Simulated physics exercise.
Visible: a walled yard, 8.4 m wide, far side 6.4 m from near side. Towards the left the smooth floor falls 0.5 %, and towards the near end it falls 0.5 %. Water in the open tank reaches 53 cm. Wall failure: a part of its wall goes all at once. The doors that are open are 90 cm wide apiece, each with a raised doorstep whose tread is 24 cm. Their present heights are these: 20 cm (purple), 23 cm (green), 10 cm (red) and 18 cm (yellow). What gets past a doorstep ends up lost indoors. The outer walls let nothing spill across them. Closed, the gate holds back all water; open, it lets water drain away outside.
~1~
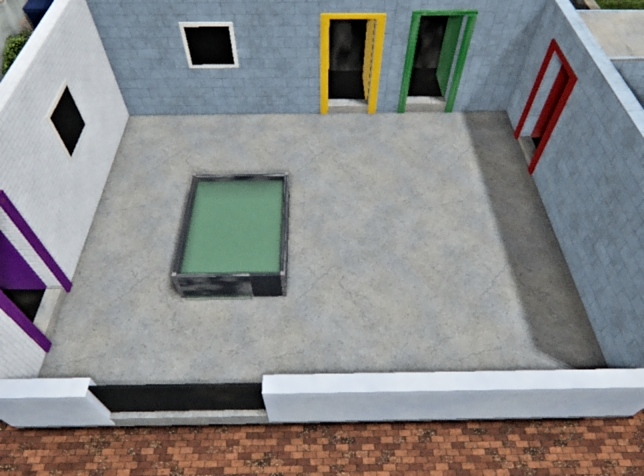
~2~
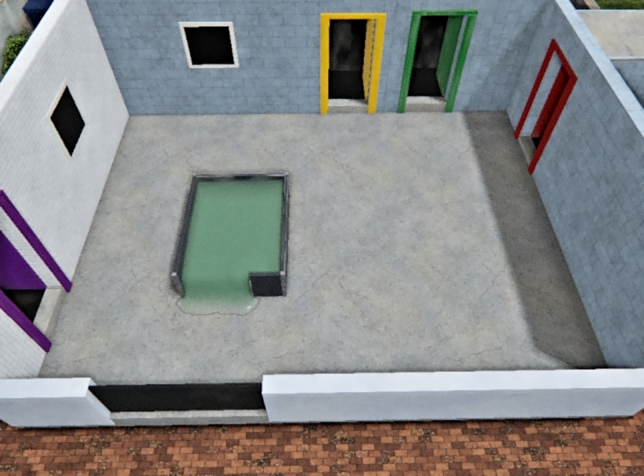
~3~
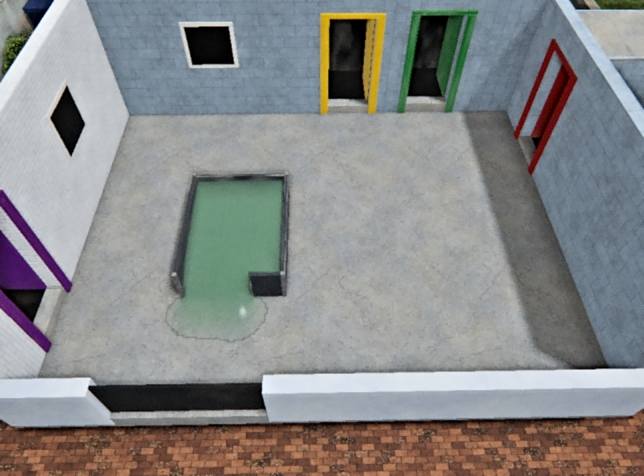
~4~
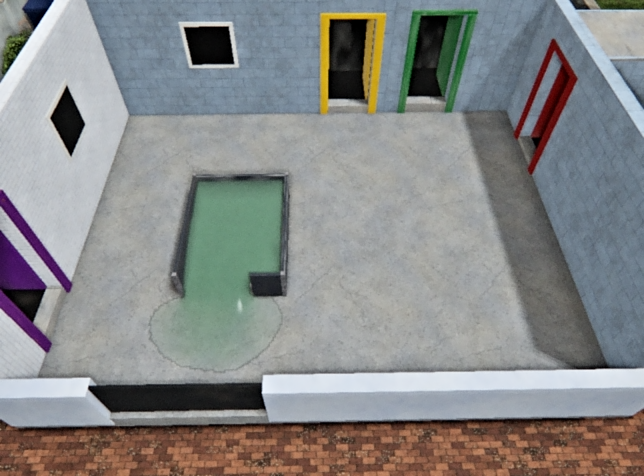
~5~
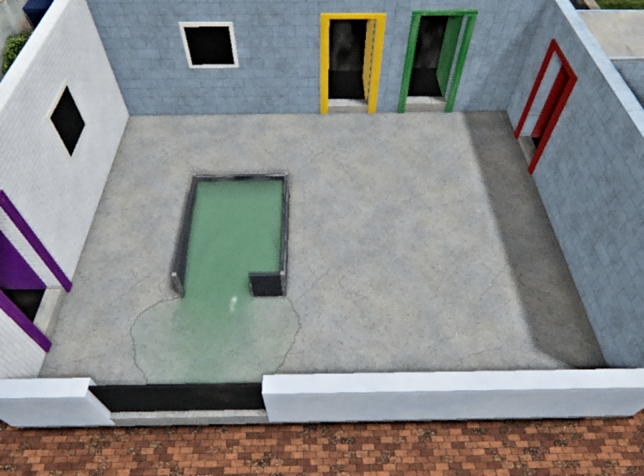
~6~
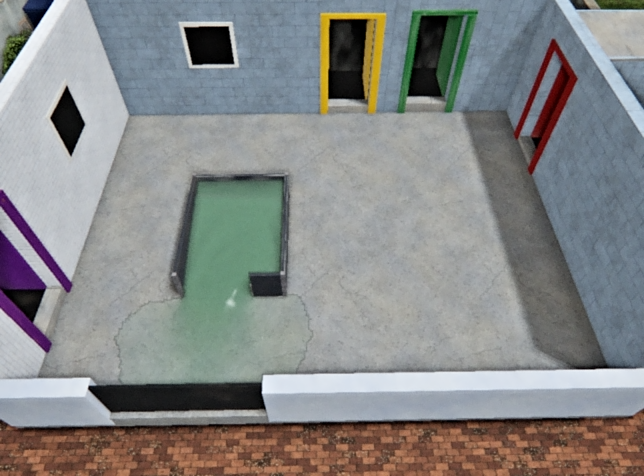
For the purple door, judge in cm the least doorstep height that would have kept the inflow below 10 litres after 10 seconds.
A doorstep of about 11.5 cm.
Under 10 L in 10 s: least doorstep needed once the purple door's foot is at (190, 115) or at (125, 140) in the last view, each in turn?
Around 6.5 and 7.0 cm respectively.
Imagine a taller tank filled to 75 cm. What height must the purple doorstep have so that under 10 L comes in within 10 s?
Roughly 17 centimetres.
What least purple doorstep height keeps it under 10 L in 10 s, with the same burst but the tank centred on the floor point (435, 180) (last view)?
It must be around 9.0 cm tall.
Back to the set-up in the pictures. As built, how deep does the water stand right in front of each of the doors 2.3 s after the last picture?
In cm - purple: 15, green: 0, red: 0, yellow: 0.
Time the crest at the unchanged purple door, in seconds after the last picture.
Roughly 2.6 s.
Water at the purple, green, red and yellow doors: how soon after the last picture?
Purple: 1.3 s; green: 9.5 s; red: 6.0 s; yellow: 7.0 s.
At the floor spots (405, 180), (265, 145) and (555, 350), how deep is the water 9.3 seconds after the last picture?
Going through the spots in order gives 2, 3 and 4 centimetres.
Then, 0.7 s after the last picture water covers 10 % of the floor, deepest (34 cm) near (197, 387); it has not reached the purple door.
Then, 2.3 s after the last picture water covers 30 % of the floor, deepest (30 cm) near (30, 403); 15 cm at the purple door, 0 litres in over its 20 cm doorstep.
Then, 9.3 s after the last picture water covers 85 % of the floor, deepest (8 cm) near (107, 183); 6 cm at the purple door, 0 litres in over its 20 cm doorstep.
At the purple door as built, the water peaked near 15 cm, 2.5 s after the last picture.
Run again over the same 10 s with other heights there, 21 litres in over 9.5 cm, 5 litres over 13 cm. The limit of 10 litres is kept from about 11.5 cm up.
